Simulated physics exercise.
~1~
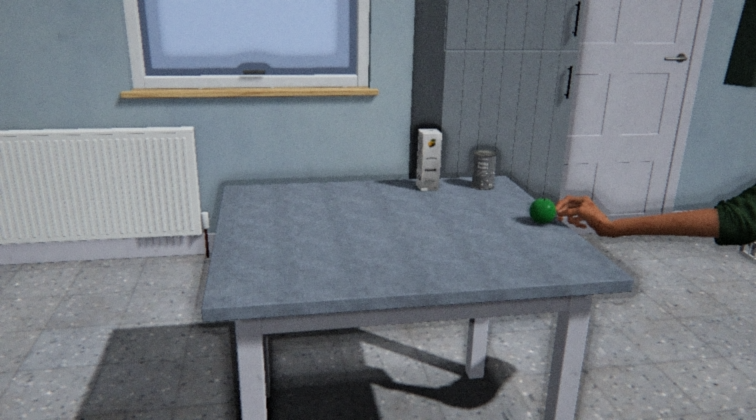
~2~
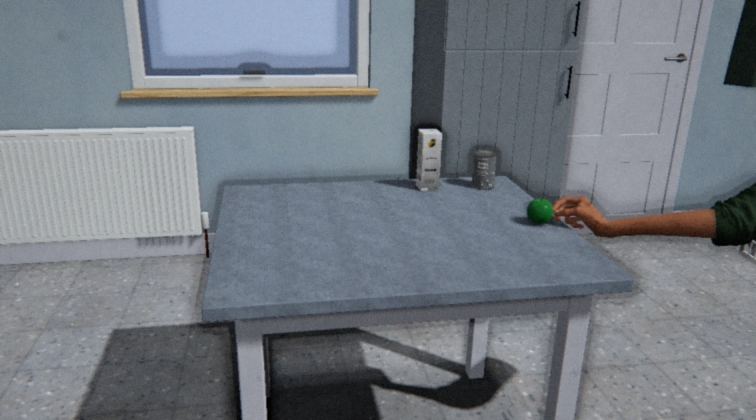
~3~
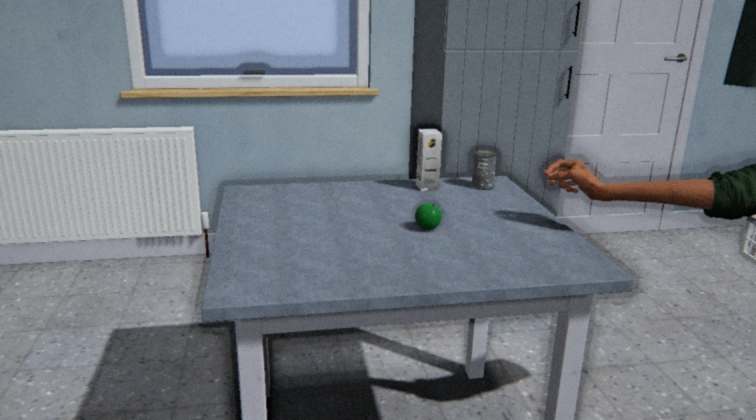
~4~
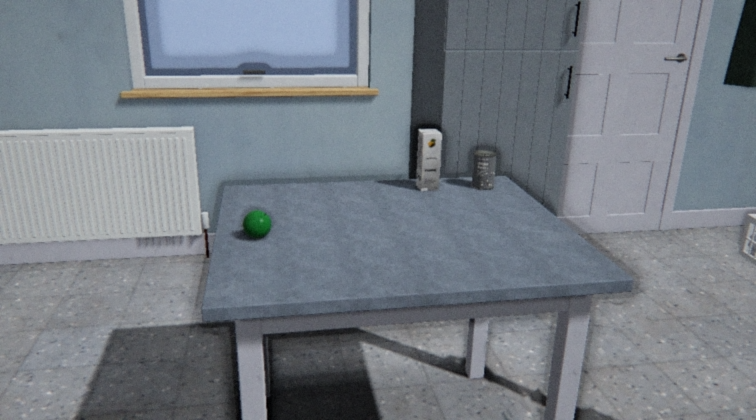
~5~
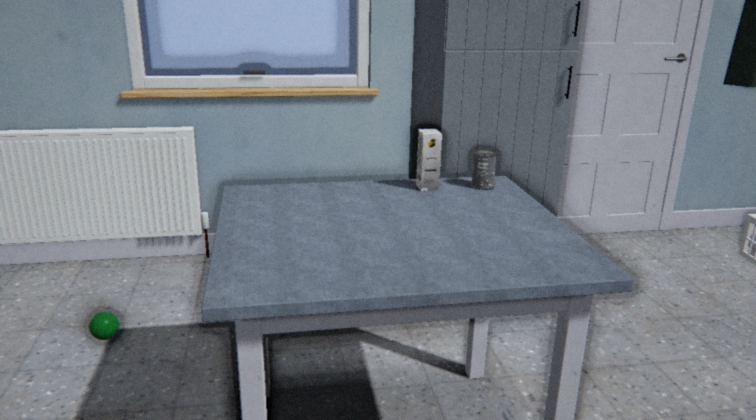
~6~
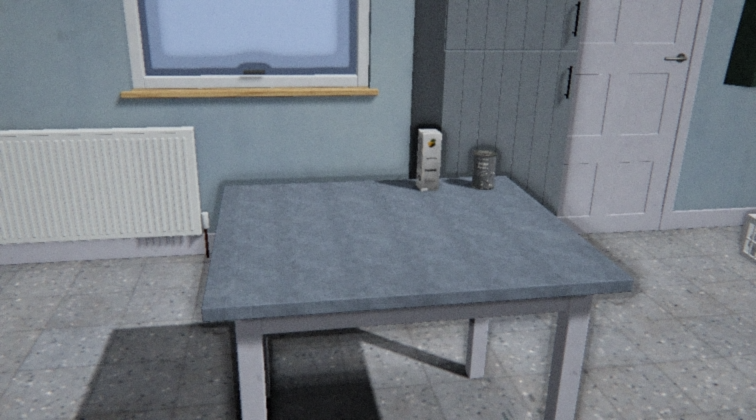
A green apple is released by a hand at the right side of a grey table and rolls left across the top, past a white carton and a grey tin. It goes over the left edge, drops towards the floor and passes out of view, leaving the carton and tin in place.
